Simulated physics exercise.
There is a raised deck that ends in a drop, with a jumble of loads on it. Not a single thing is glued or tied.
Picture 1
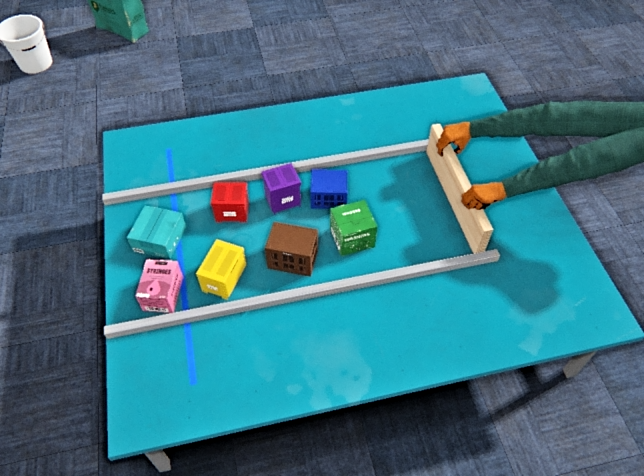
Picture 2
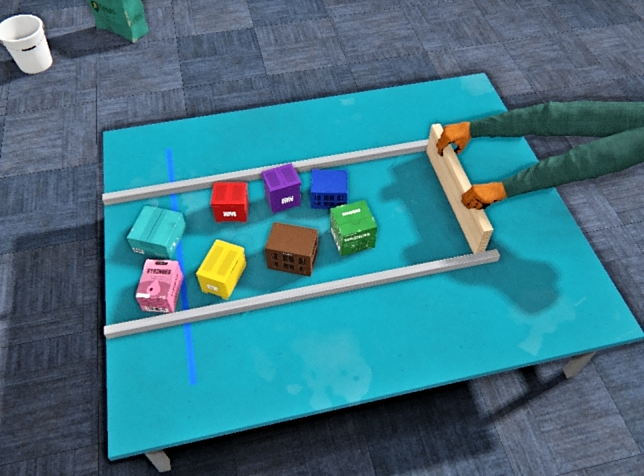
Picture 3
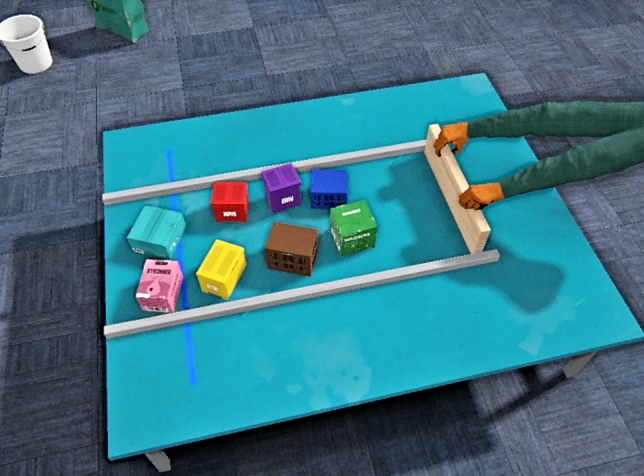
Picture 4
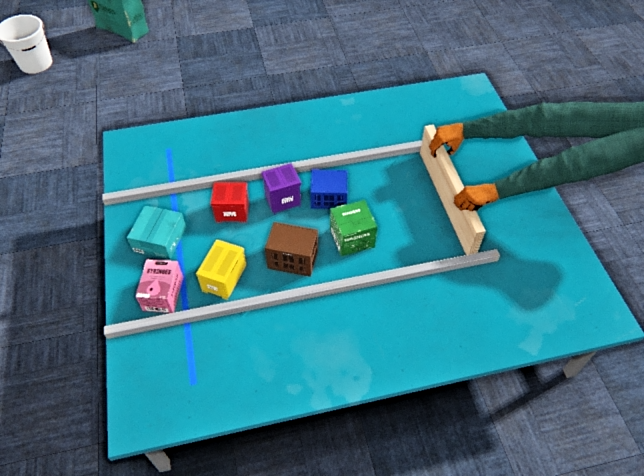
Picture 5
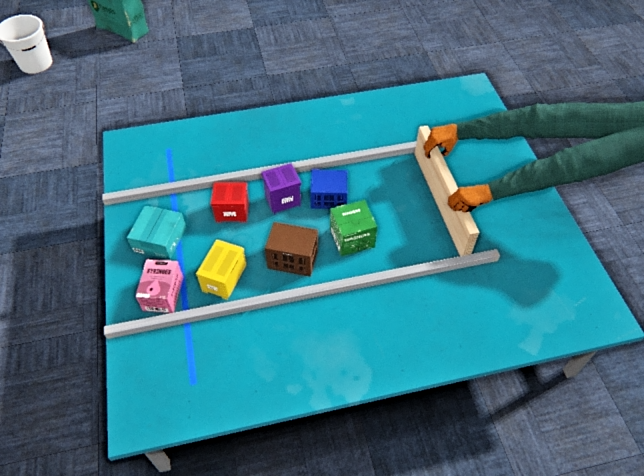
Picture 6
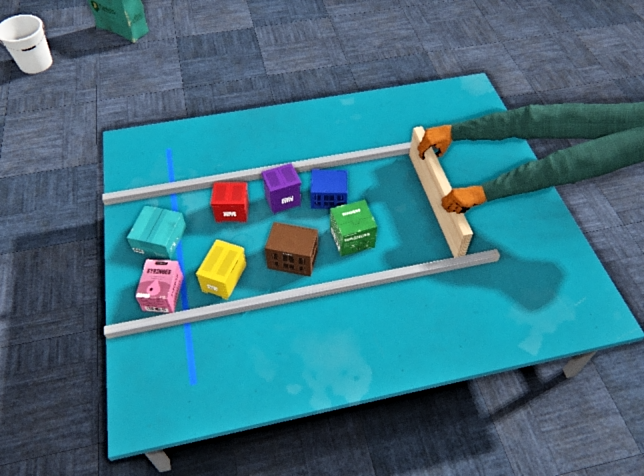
On a turquoise table with a blue line across it, eight colored boxes sit still between two pale rails while a pair of orange-gloved hands slides a wooden plank a short way left toward them, without touching any.
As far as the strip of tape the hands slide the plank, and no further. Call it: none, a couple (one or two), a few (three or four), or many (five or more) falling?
Call: A few.
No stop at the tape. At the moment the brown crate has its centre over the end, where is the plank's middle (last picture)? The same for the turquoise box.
Roughly (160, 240); for the second one, roughly (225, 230).
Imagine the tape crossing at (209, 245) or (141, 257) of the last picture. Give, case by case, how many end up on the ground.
The first try gives 2 and the second gives 6.
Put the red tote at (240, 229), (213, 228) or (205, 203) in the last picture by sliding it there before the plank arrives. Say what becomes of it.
Results in order: Not lost; not lost; over the edge.
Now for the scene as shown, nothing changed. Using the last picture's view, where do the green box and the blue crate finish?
For the green box it's (159, 263), and for the blue crate it's (156, 223).
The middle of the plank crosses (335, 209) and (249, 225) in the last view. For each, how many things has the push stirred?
Counts: 4, 8.
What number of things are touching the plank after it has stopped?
It touches 2.
A little later, none off yet; pink box at rest near (160, 286); turquoise box at rest near (158, 232); yellow tote at rest near (222, 270).
When it is over, the number that fall off is three or four; down, red tote, yellow tote, turquoise box and pink box.
